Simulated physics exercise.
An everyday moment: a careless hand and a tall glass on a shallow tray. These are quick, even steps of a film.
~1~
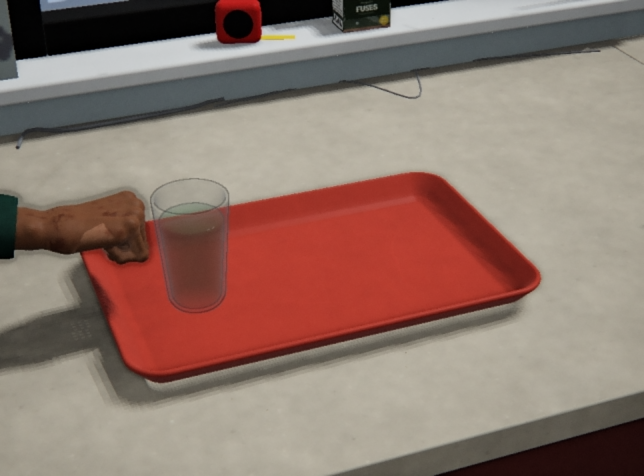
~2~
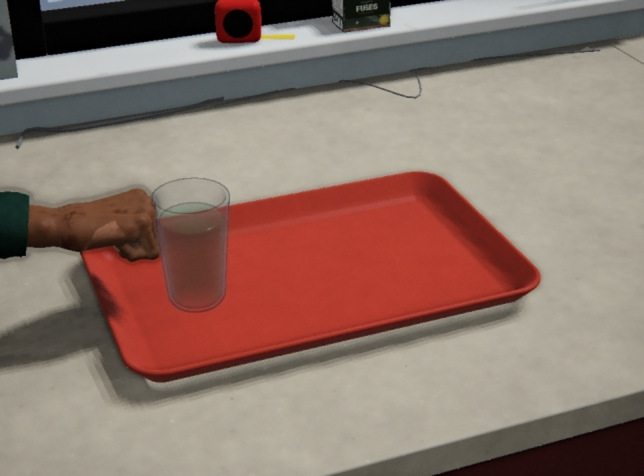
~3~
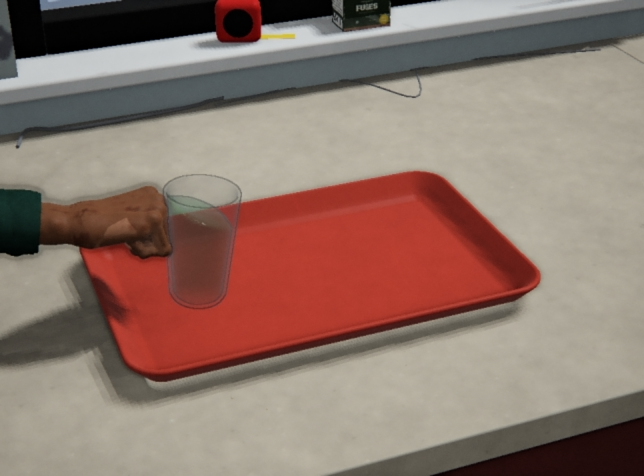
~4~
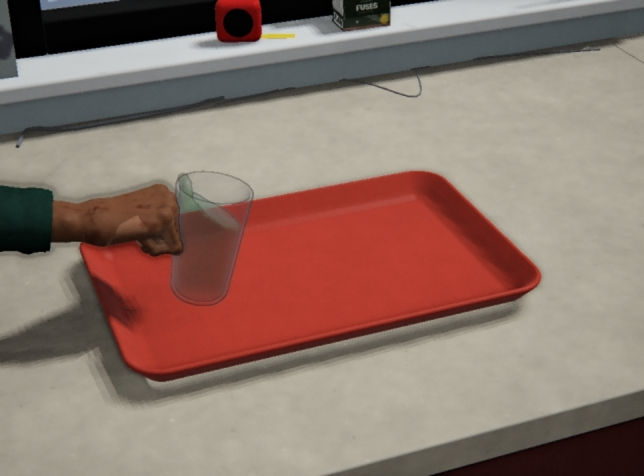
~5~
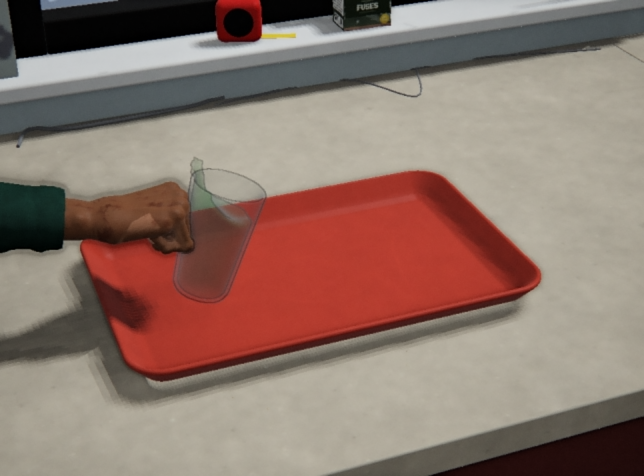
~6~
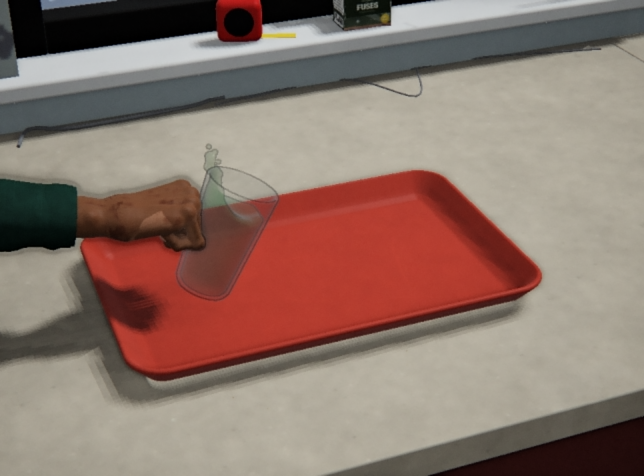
A fist nudged a tall glass of water standing on a red tray, pushing it to the right until it leaned over, while the water sloshed up the left side and a little splashed above the rim.
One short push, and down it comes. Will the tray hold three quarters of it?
After the fall a quarter and more lands beyond the tray.
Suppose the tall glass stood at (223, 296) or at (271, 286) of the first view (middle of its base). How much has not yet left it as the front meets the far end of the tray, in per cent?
The first gives 60 %, the second 60 %.
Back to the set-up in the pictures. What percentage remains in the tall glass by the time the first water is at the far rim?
Near 50 %.
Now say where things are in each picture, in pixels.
In the first frame, it leans 0°; its right rim is at (226, 192); the water meets the walls at (158, 221) and (222, 209); the tray's far rim is at (487, 223); the tray is clear ahead.
In the second frame, it leans 0°; its right rim is at (226, 191); the water meets the walls at (158, 221) and (221, 209).
In the third frame, it leans 6°; its right rim is at (238, 190); the water meets the walls at (167, 197) and (223, 209).
In the fourth frame, it leans 12°; its right rim is at (250, 190); the water meets the walls at (180, 187) and (238, 216); 1 per cent is over the edge.
In the fifth frame, it leans 18°; its right rim is at (262, 191); the water meets the walls at (189, 206) and (249, 212); 1 per cent is over the edge.
In the sixth frame, it leans 25°; its right rim is at (275, 194); the water meets the walls at (197, 217) and (260, 209); 2 per cent is over the edge.
A moment on, the tall glass lies on its side and 93 per cent is in the glass, 0 on the tray and 7 above or beyond its rim.
Next, the tall glass lies on its side and 49 per cent is in the glass, 48 on the tray and 4 above or beyond its rim.
Then the tall glass lies on its side and 26 per cent is in the glass, 54 on the tray and 19 above or beyond its rim.
Later the tall glass lies on its side and 14 per cent is in the glass, 52 on the tray and 34 above or beyond its rim.
In the end 66 per cent is held by tray and glass, 34 is off the tray.
